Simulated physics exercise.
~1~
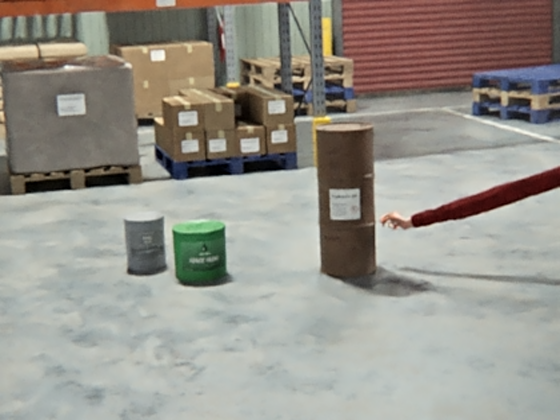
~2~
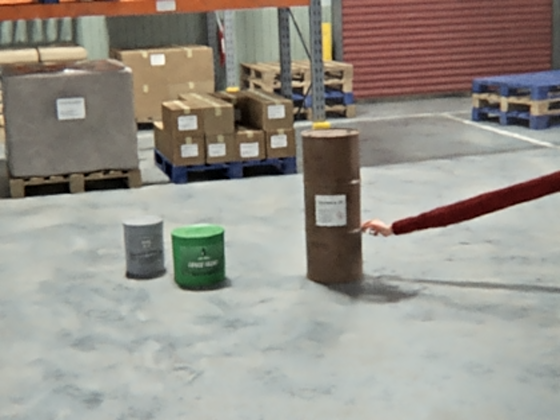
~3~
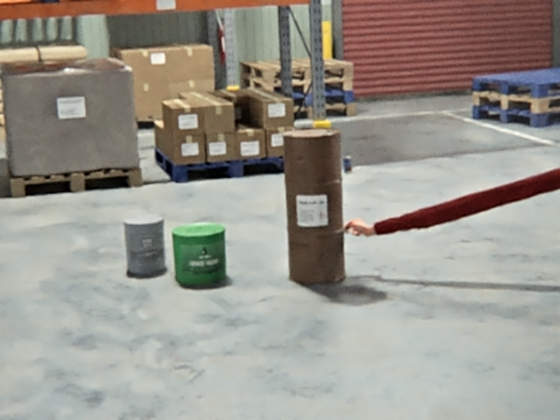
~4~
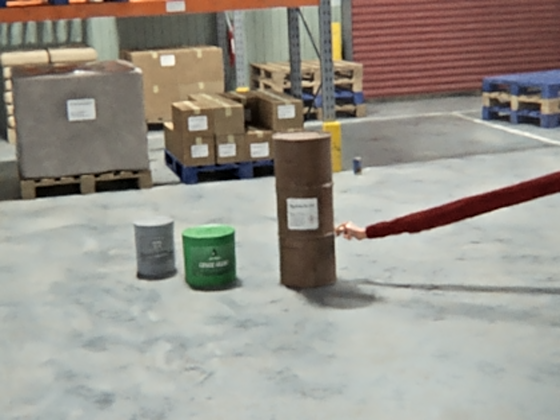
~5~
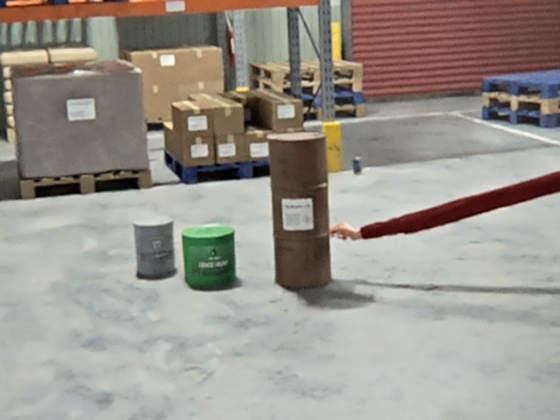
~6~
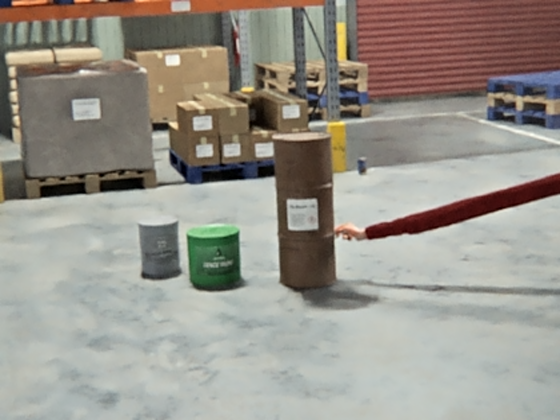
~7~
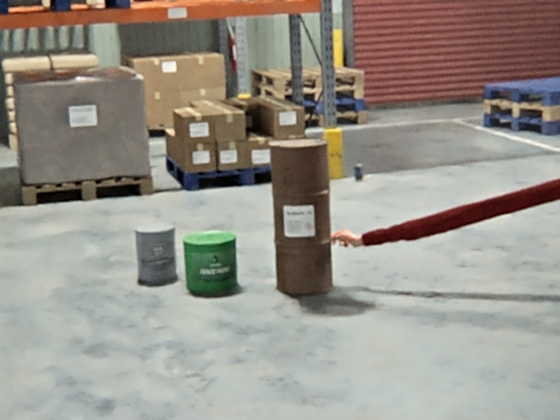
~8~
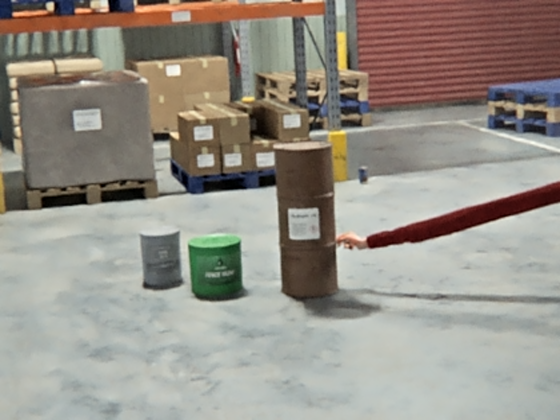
Warehouse floor with a hand pushing a tall brown drum left toward green and grey pails, the drum stopping upright beside them.
